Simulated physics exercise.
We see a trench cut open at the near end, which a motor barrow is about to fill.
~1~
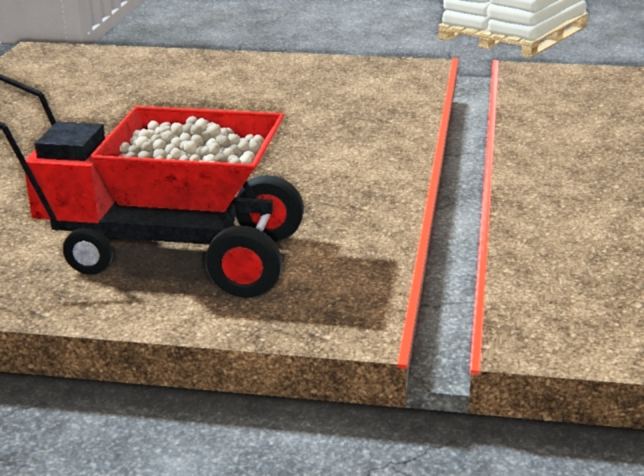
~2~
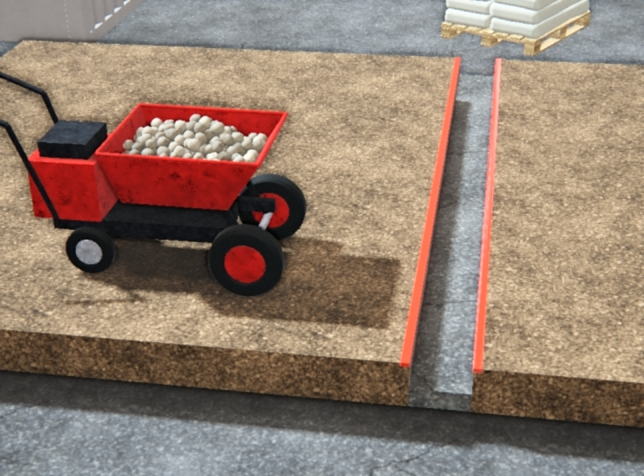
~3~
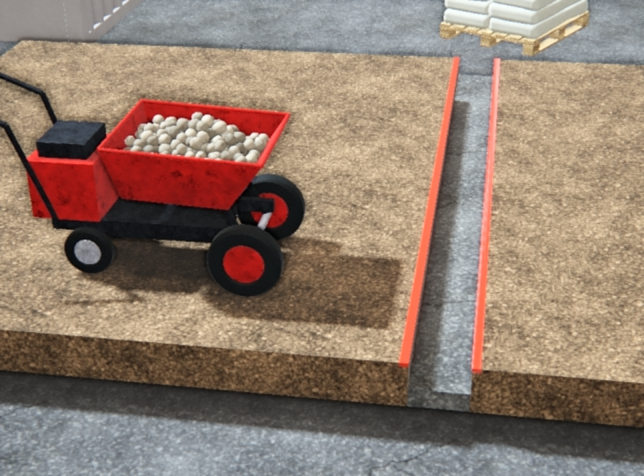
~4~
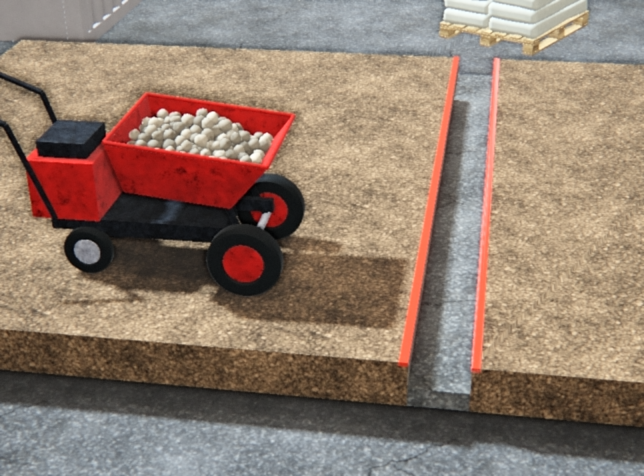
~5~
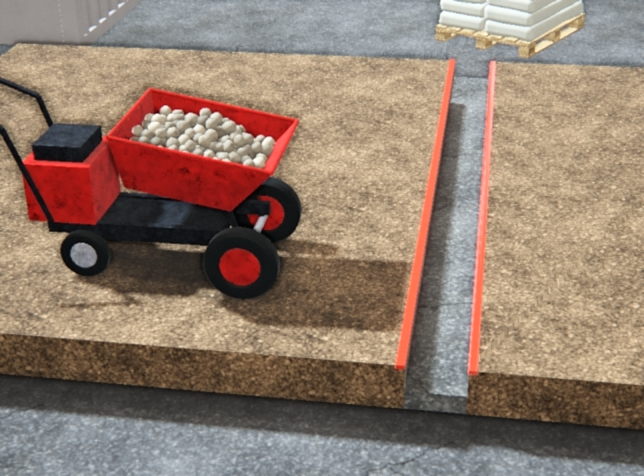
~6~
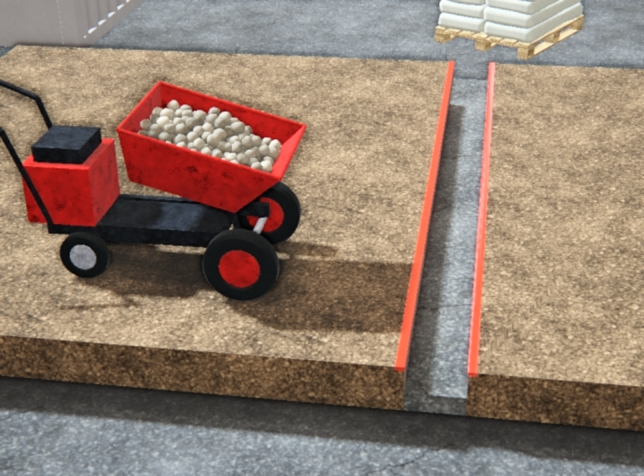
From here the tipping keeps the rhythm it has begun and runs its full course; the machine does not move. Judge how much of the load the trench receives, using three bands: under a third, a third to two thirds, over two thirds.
The trench receives a third to two thirds of the load.
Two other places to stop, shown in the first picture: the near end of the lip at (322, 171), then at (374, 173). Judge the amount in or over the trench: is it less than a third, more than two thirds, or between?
Above two thirds; below one third.
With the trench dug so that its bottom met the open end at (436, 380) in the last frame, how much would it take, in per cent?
About 40 per cent.
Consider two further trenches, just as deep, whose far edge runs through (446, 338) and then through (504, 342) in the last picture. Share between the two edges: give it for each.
The first case gives around 40 percent, and the second around 50 percent.
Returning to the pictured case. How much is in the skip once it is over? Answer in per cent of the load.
It comes out at some 0 in a hundred.
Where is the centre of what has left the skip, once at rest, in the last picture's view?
Centre at rest: Close to (424, 276).
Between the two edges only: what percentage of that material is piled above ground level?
Roughly 10 %.
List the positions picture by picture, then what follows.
Lip of the skip (254, 167), level; top of the load (197, 143), river pebbles; first edge of the trench (408, 332); far edge (477, 338), the trench under half as wide as the skip, and about half as deep as wide, in the first frame.
Lip of the skip (258, 165), level; top of the load (200, 141), in the second frame.
Lip of the skip (261, 166), tipped barely; top of the load (191, 136), in the third frame.
Lip of the skip (267, 168), tipped a little; top of the load (179, 128), in the fourth frame.
Lip of the skip (271, 173), tipped a little; top of the load (178, 134), in the fifth frame.
Lip of the skip (280, 179), tipped clearly; top of the load (178, 123); first edge of the trench (405, 335); far edge (475, 340), in the sixth frame.
Just after the last frame, skip tipped steeply; every one in the skip.
A moment on, skip tipped right over; the larger part in the skip; about a tenth short of the trench; just a few in or heaped over the trench; about a tenth falling.
Further on, skip tipped right over; about a tenth in the skip; roughly half short of the trench; roughly half in or heaped over the trench; just a few beyond it.
When it is over, skip tipped right over; roughly half short of the trench; roughly half in or heaped over the trench; just a few beyond it.
